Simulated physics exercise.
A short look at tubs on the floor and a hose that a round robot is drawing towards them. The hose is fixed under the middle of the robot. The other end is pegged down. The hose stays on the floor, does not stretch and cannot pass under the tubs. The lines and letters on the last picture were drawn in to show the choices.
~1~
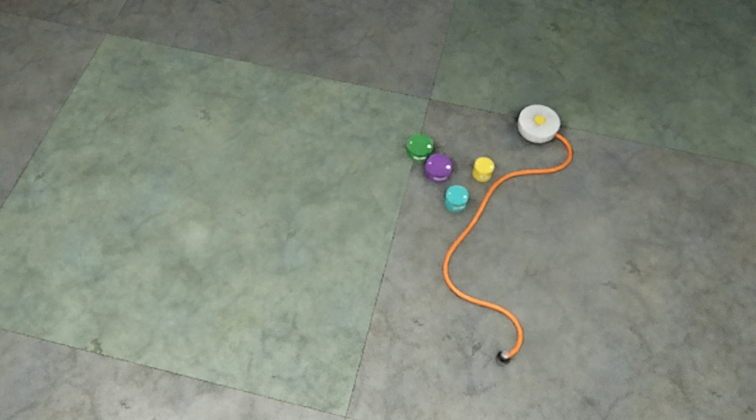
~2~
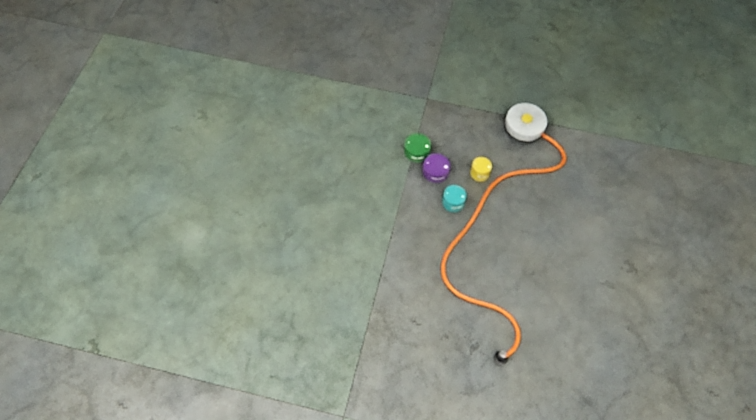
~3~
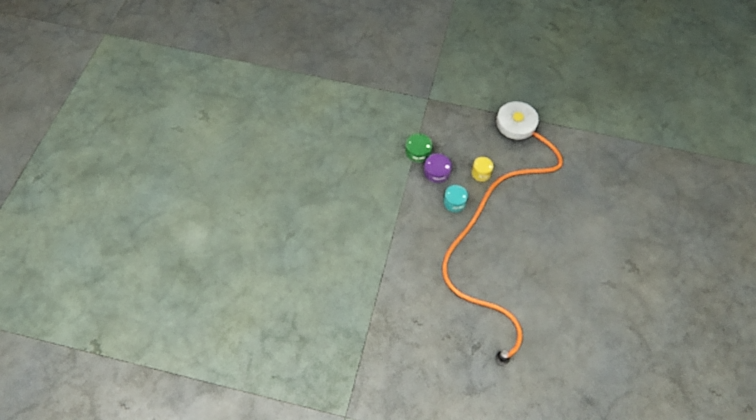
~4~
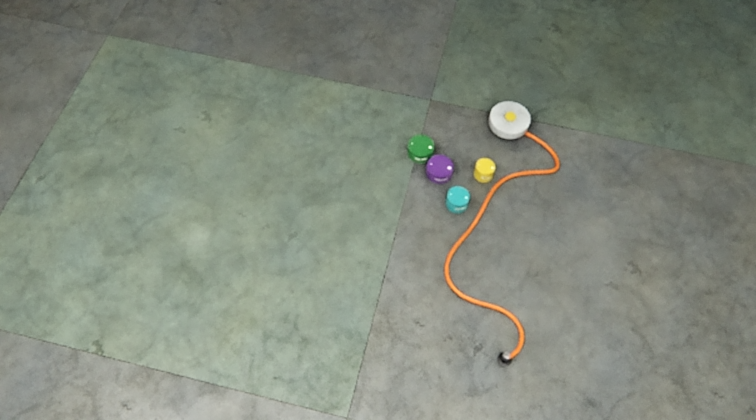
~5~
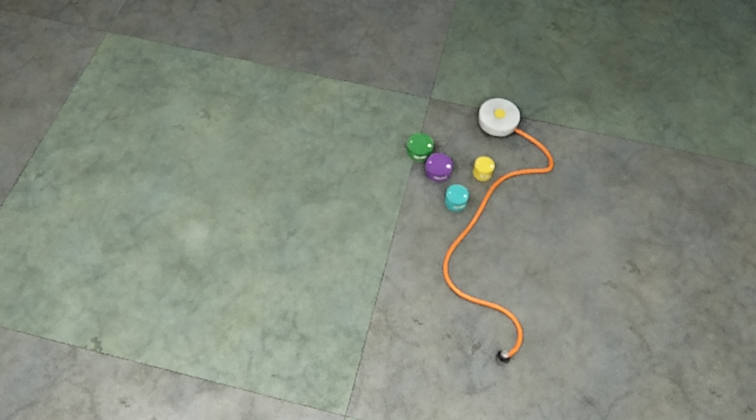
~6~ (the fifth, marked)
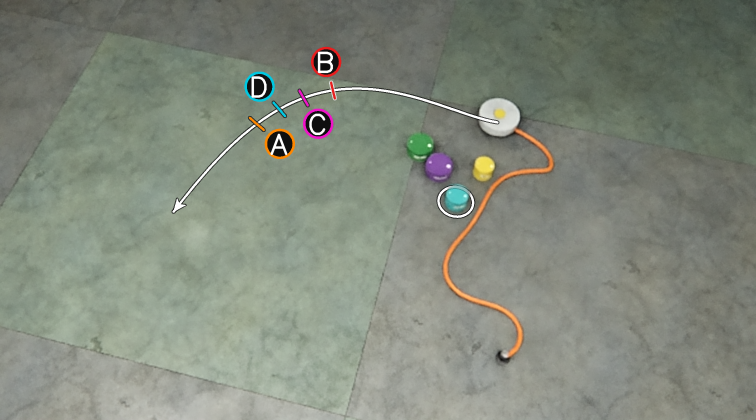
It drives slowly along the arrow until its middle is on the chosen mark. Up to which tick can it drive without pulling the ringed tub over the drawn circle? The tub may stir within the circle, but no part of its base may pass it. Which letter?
C.
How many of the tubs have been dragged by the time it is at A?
Four.
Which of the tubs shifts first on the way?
The yellow tub.
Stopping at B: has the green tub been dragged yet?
By then, no.
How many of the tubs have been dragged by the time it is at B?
By then, one.
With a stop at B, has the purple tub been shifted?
By then, no.
On the marked copy, A at (257, 124); B at (333, 90); C at (304, 98); D at (279, 109); the ring at (456, 202); the route from (497, 122) via (316, 94) to (173, 212).
With C. Early on, robot (431, 98); turquoise tub (457, 198).
Further on, robot (362, 84); turquoise tub (457, 198).
At the end, robot (303, 94); turquoise tub (456, 201); yellow tub (449, 184); green tub (417, 150); the turquoise tub is still in its ring.
As for the rest, A drags the ringed tub to (438, 212); B is safe but short; D drags the ringed tub to (446, 206).
